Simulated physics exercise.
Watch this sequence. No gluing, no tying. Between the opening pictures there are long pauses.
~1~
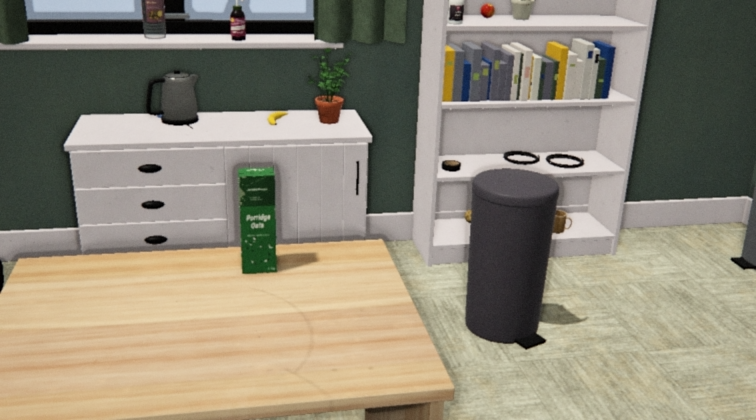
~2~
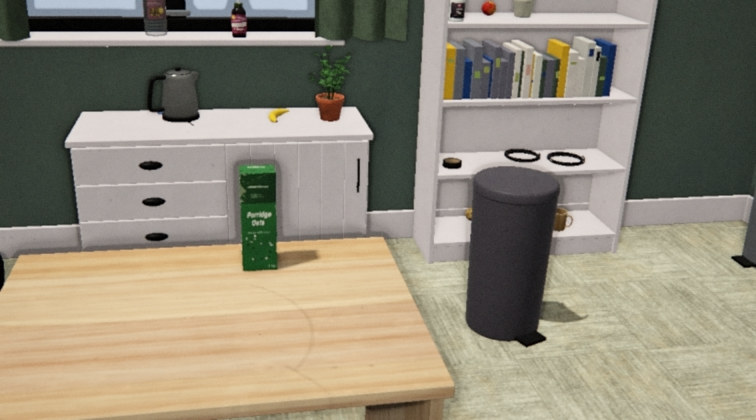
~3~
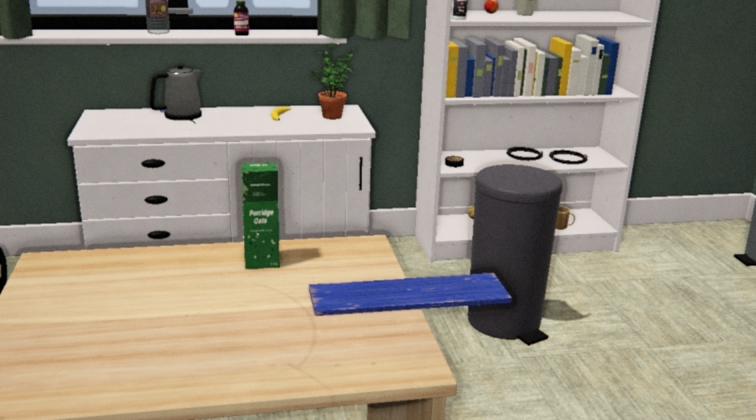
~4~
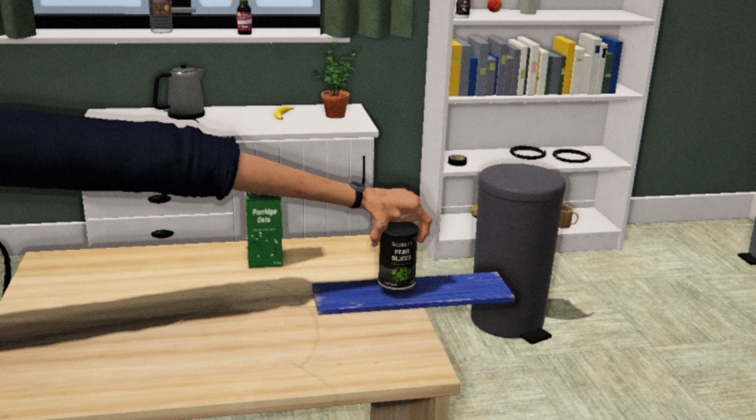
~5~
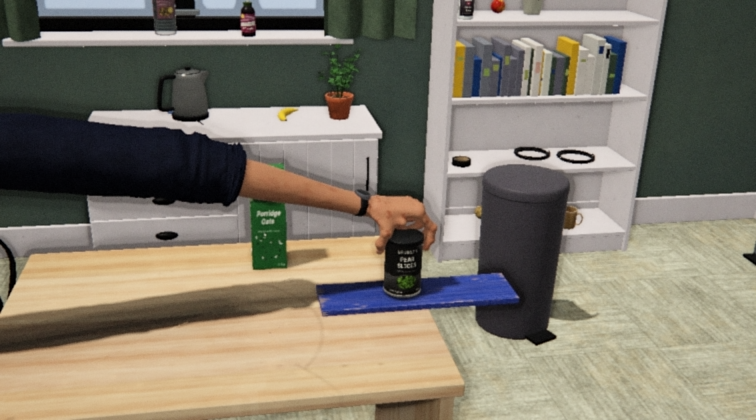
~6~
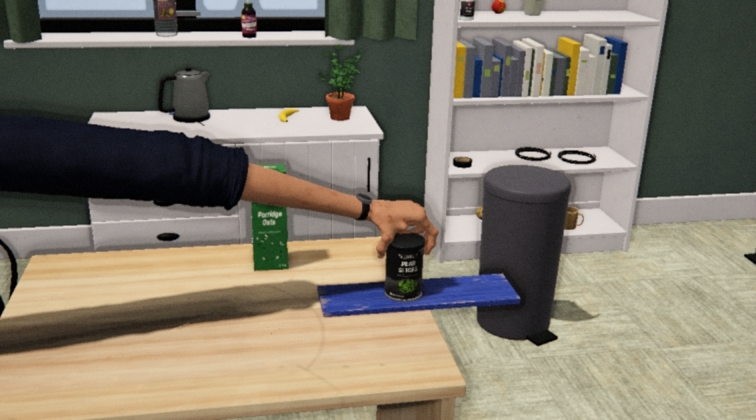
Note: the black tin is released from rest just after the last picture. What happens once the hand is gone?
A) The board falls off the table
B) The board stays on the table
(B) The board stays on the table.
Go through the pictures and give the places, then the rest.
In the first frame, the last thing is not in view yet; green carton (258, 221).
In the second frame, the last thing is not in view yet; green carton (258, 218).
In the third frame, the last thing is not in view yet; green carton (261, 216).
In the fourth frame, coming down; black tin (398, 255); green carton (264, 216).
In the fifth frame, coming down; black tin (403, 262); green carton (268, 217).
In the sixth frame, in place under the hand; black tin (404, 266); green carton (269, 218).
Then, 0.20 s past the last view, nothing moves.
Then, 0.60 s past the last view, black tin resting near (404, 267).
Finally, all 3 still in place. Final places as the last picture's camera would see them, black tin near (404, 267). The plank stays on the table.
